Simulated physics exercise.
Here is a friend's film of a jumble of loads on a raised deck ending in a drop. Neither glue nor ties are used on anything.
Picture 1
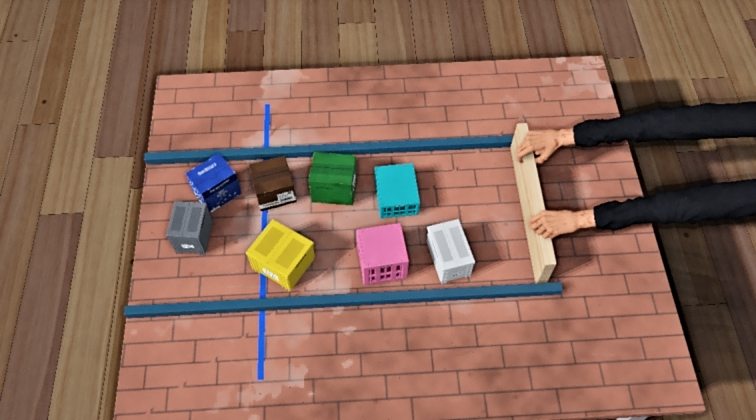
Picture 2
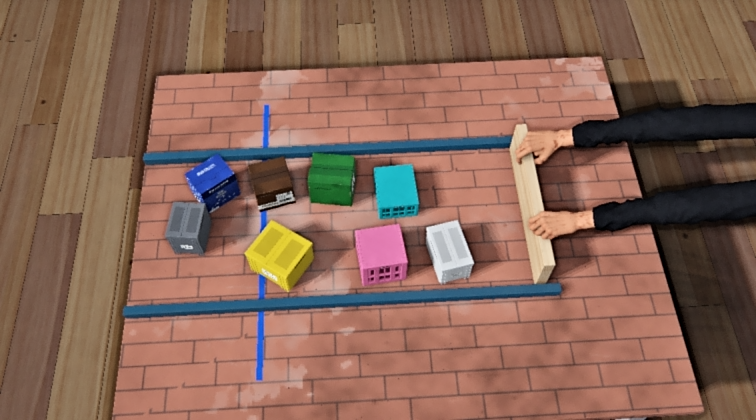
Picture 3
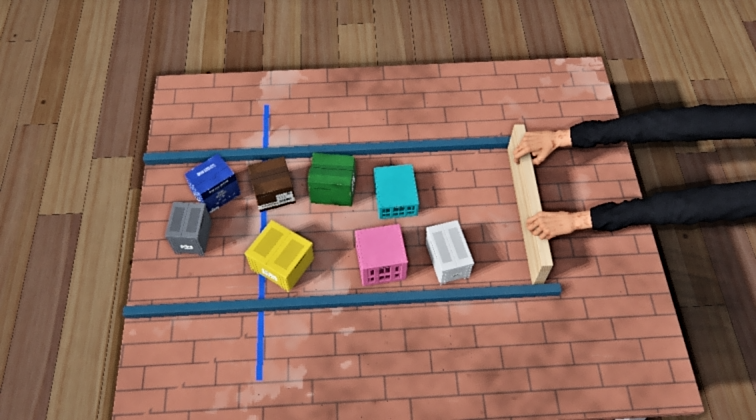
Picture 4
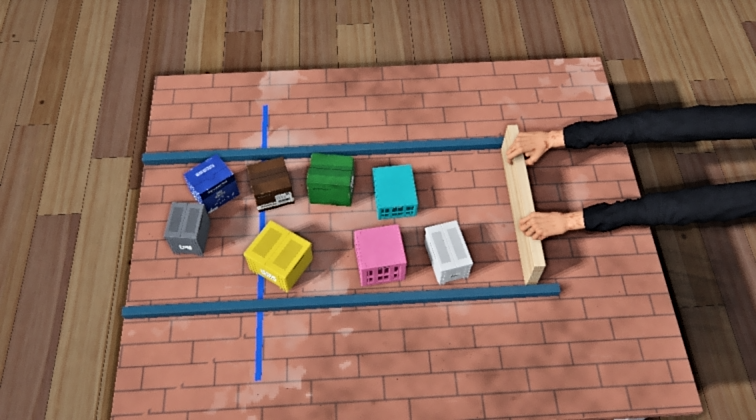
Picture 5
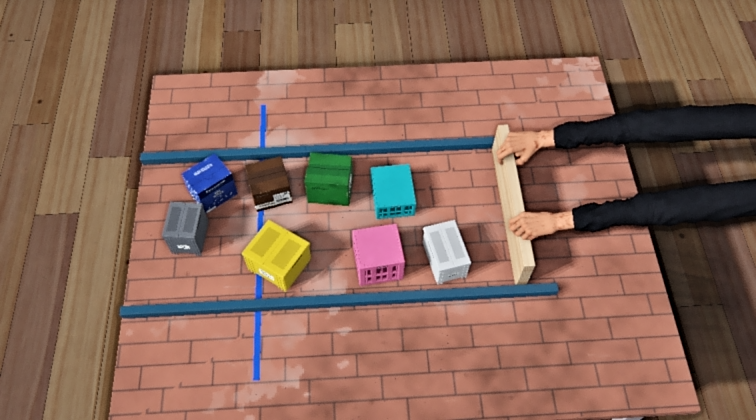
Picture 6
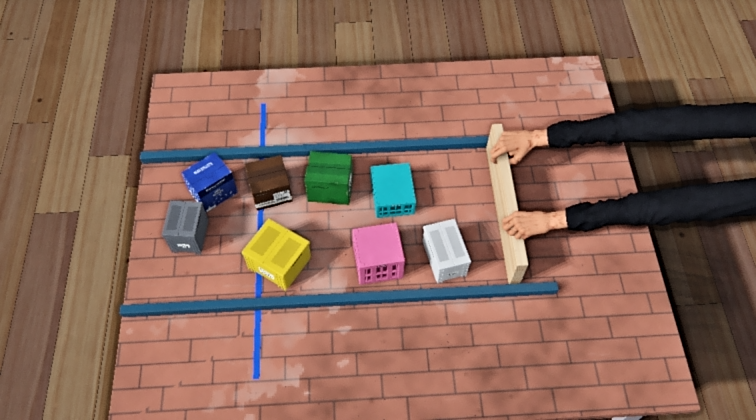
Wooden plank sliding slightly left between two blue rails, pushed by two hands, while the colourful boxes ahead of it stay still.
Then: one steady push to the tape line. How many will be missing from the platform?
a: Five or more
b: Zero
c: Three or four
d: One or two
(d) One or two.
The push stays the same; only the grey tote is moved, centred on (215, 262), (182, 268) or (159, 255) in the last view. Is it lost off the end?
In turn it goes off the edge; goes off the edge; goes off the edge.
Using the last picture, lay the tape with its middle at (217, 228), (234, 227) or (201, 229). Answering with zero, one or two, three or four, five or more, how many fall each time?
In the order of the places given: Three or four; one to two; three or four.
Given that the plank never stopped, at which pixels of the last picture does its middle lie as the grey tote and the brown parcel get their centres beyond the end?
(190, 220) and (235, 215), roughly.
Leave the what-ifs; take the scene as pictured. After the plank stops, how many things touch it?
Result: 2 in all.
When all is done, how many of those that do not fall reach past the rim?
I count 0 overhanging.
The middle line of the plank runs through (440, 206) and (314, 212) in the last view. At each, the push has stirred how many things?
I count 1 first and 8 after.
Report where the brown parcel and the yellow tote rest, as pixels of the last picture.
Final positions - brown parcel around (158, 187), yellow tote around (153, 272).
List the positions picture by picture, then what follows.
Grey tote (191, 229); blue box (214, 184); brown parcel (273, 184); plank (531, 202); tape (264, 227), in the first frame.
Blue box (213, 184); green parcel (333, 180), in the second frame.
Brown parcel (272, 185); yellow tote (281, 256), in the third frame.
Grey tote (189, 229); white tote (447, 253), in the fourth frame.
Blue box (210, 184); turquoise crate (393, 192), in the fifth frame.
Grey tote (187, 228); blue box (210, 183); brown parcel (269, 183); plank (505, 202); tape (260, 226), in the sixth frame.
A little later, none off yet; grey tote at rest near (187, 228); blue box at rest near (210, 183); brown parcel at rest near (269, 183).
Next, none off yet; grey tote at rest near (187, 228); blue box at rest near (210, 183); brown parcel shifted a little near (263, 183).
Later still, none off yet; grey tote shifted a little near (176, 227); blue box shifted about its own width near (161, 183); brown parcel shifted well along near (205, 185).
When it is over, the number that fall off is one or two; down, blue box.
